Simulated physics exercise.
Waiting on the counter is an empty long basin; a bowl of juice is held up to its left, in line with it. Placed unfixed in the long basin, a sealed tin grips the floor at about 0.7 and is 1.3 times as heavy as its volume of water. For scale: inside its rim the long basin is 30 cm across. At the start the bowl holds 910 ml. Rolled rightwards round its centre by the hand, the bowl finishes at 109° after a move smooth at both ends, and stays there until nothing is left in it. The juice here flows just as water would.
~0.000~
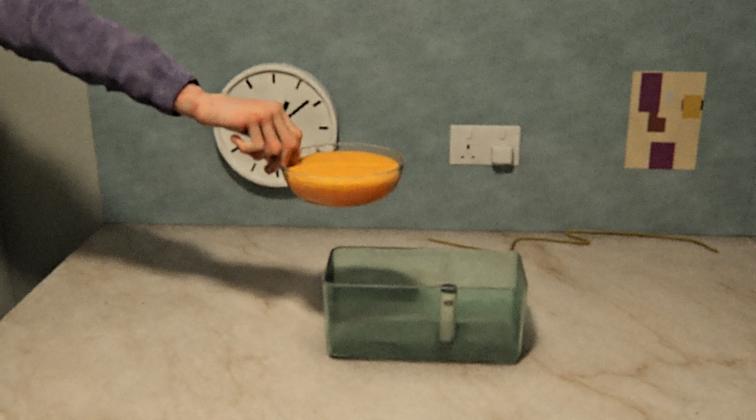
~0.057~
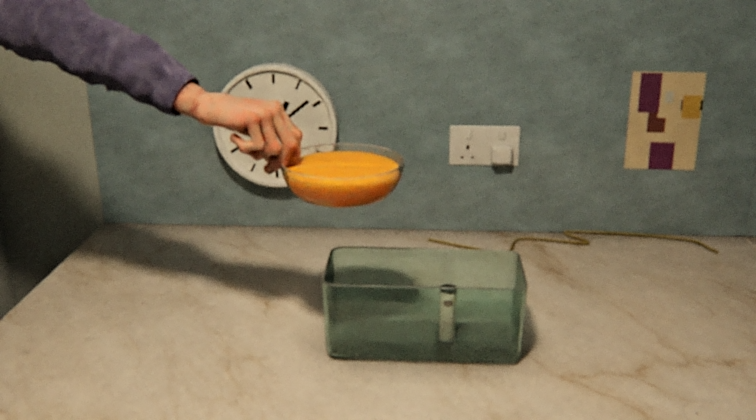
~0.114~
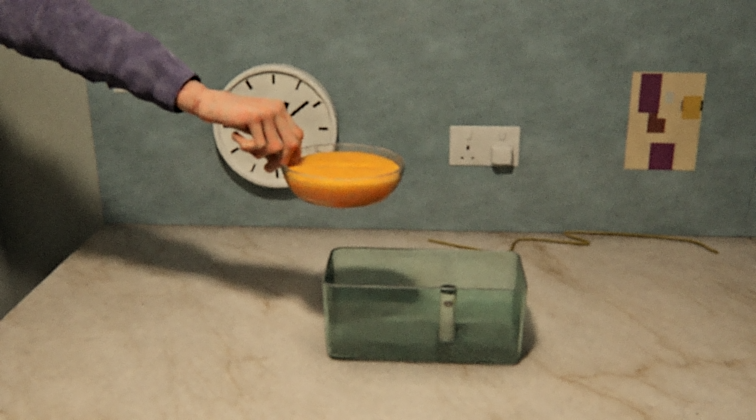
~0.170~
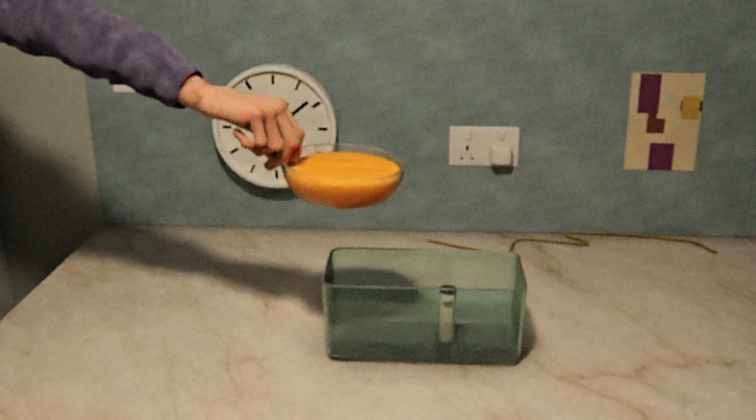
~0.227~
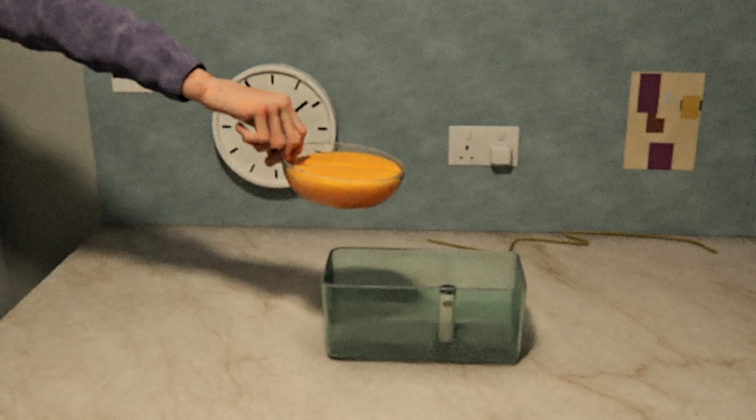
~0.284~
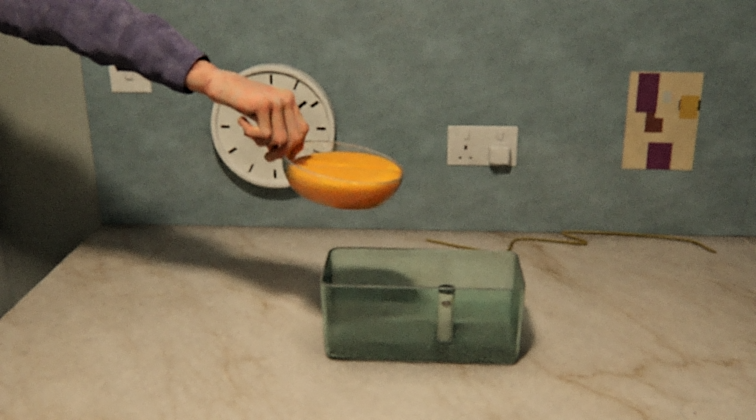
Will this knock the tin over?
No, it stays upright.
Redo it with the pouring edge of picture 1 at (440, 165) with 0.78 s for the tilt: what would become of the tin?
It does not tip.
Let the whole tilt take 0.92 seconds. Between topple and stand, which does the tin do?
Then it tips over.
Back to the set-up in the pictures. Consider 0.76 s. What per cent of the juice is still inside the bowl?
About 26 per cent.
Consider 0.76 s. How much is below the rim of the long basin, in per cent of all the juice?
Around 36%.
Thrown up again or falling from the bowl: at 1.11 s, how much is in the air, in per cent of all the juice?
Estimated airborne part: Roughly 2 per cent.
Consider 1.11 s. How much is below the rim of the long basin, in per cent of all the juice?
I'd say roughly 96 in a hundred of it.
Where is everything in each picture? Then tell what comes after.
Tilt 0°; pouring edge (403, 162); surface from (285, 165) to (401, 167); the long basin's rim runs from (328, 266) to (523, 270); the tin's top is at (449, 290), in the first frame.
Tilt 0°; pouring edge (403, 163); surface from (285, 165) to (401, 167), in the second frame.
Tilt 2°; pouring edge (404, 165); surface from (286, 165) to (402, 168), in the third frame.
Tilt 4°; pouring edge (404, 167); surface from (286, 165) to (402, 170), in the fourth frame.
Tilt 7°; pouring edge (404, 170); surface from (287, 164) to (402, 170), in the fifth frame.
Tilt 11°; pouring edge (403, 174); surface from (287, 164) to (402, 170), in the sixth frame.
By 0.76 s the tilt is 64° and 26 per cent is still to pour; the tin stands where it began.
By 1.11 s the tilt is 99° and 0 per cent is still to pour; the tin stands where it began.
By 1.48 s the tilt is 109° and 0 per cent is still to pour; the tin stands where it began.
By 1.88 s the tilt is 109° and 0 per cent is still to pour; the tin stands where it began.
At rest the tin stands where it began.
